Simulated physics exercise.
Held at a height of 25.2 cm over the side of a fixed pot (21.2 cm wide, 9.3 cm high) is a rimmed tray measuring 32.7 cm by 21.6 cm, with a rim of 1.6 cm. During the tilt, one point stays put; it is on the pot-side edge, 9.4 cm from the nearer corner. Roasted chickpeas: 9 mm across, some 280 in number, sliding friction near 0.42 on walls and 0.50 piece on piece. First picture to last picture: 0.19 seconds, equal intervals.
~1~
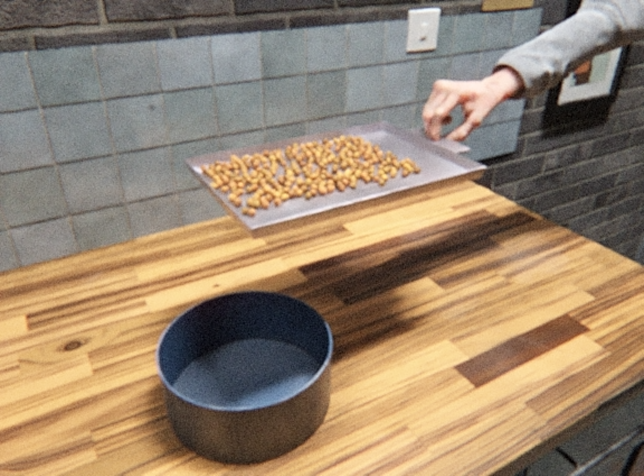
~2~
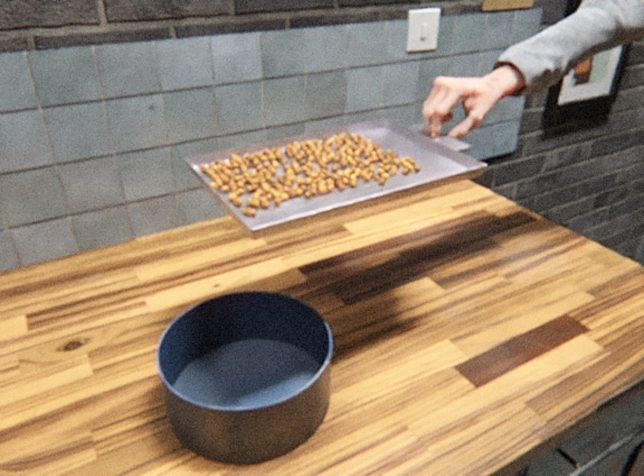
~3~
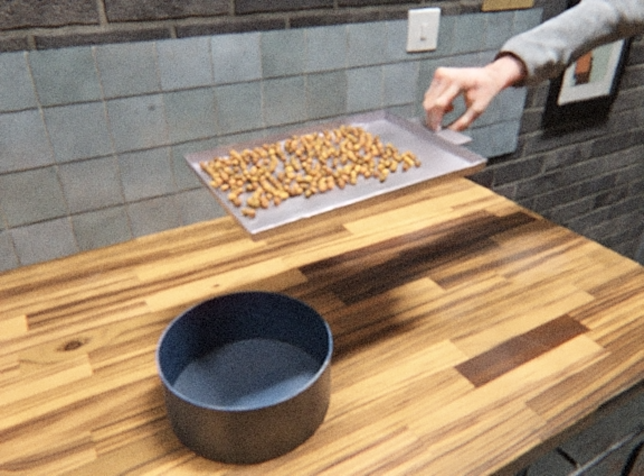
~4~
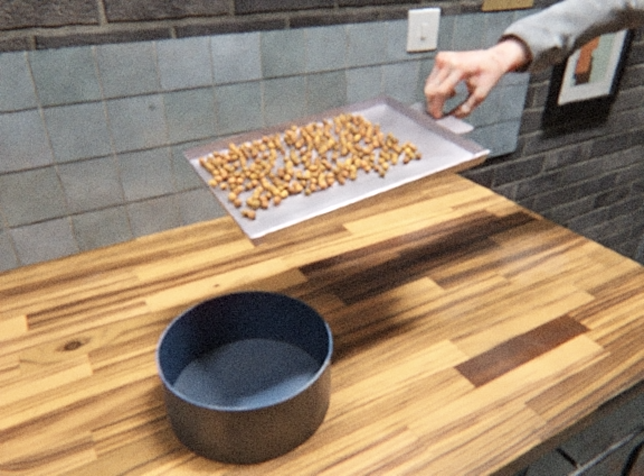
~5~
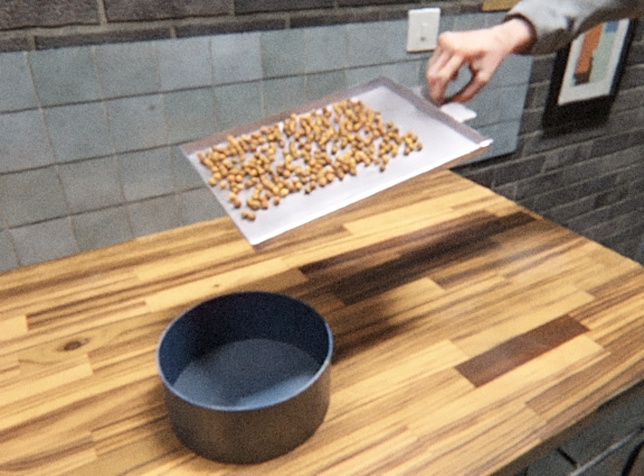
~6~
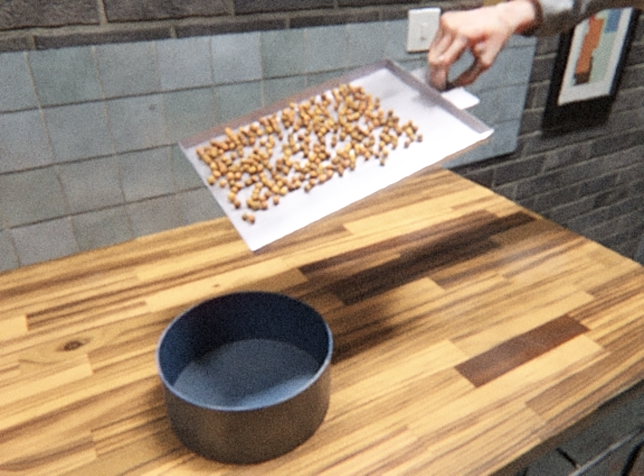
A tray of roasted chickpeas, held at its right end by a hand in a grey sleeve, starts nearly level above a wooden counter, then tilts increasingly as the hand raises that end, with a dark round pot below.
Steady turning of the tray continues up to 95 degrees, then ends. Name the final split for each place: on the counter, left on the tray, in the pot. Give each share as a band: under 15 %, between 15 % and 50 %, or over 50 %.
My prediction: Counter: I'm guessing a mere smattering of the load; tray: I'm guessing a mere smattering of the load; pot: I'm guessing the greater portion of the load.
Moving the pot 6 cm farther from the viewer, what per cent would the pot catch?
It would come to roughly 60 percent.
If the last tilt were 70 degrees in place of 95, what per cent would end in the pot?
That would give about 65 per cent.
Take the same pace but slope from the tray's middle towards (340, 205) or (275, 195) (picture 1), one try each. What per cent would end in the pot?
Near 80 and 60 per cent, in that order.
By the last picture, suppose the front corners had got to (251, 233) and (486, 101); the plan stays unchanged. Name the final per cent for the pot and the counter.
That works out as pot 75 and counter 25.
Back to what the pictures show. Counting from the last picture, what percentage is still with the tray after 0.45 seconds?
Of the load, some 75 percent.
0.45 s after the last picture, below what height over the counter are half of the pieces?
Median height: Approx. 22 cm.
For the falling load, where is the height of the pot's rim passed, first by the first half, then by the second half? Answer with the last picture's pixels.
Early: About (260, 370); late: About (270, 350).
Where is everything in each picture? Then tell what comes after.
The first frame shows tray tilt 0 degrees, front corners at (253, 226) and (482, 166); middle of the pieces at (309, 167); pot at (246, 342).
The second frame shows tray tilt 1 degrees, front corners at (253, 227) and (483, 164); middle of the pieces at (309, 166).
The third frame shows tray tilt 4 degrees, front corners at (253, 230) and (484, 159), lowest corner left front; middle of the pieces at (309, 162).
The fourth frame shows tray tilt 8 degrees, front corners at (253, 235) and (485, 151), lowest corner left front; middle of the pieces at (309, 156).
The fifth frame shows tray tilt 13 degrees, front corners at (253, 240) and (487, 141), lowest corner left front; middle of the pieces at (308, 148).
The sixth frame shows tray tilt 19 degrees, front corners at (254, 245) and (489, 130), lowest corner left front; middle of the pieces at (307, 141); pot at (246, 342).
Then, 0.27 s after the last picture, tilt 57 degrees; the tray holds 100 %, the pot 0 %.
Then, 0.45 s after the last picture, tilt 83 degrees; the tray holds 75 %, the pot 5 %.
Then, 0.75 s after the last picture, tilt 95 degrees; the tray holds 5 %, the pot 90 %.
In the end, counter 0 %, tray 0 %, pot 95 %.
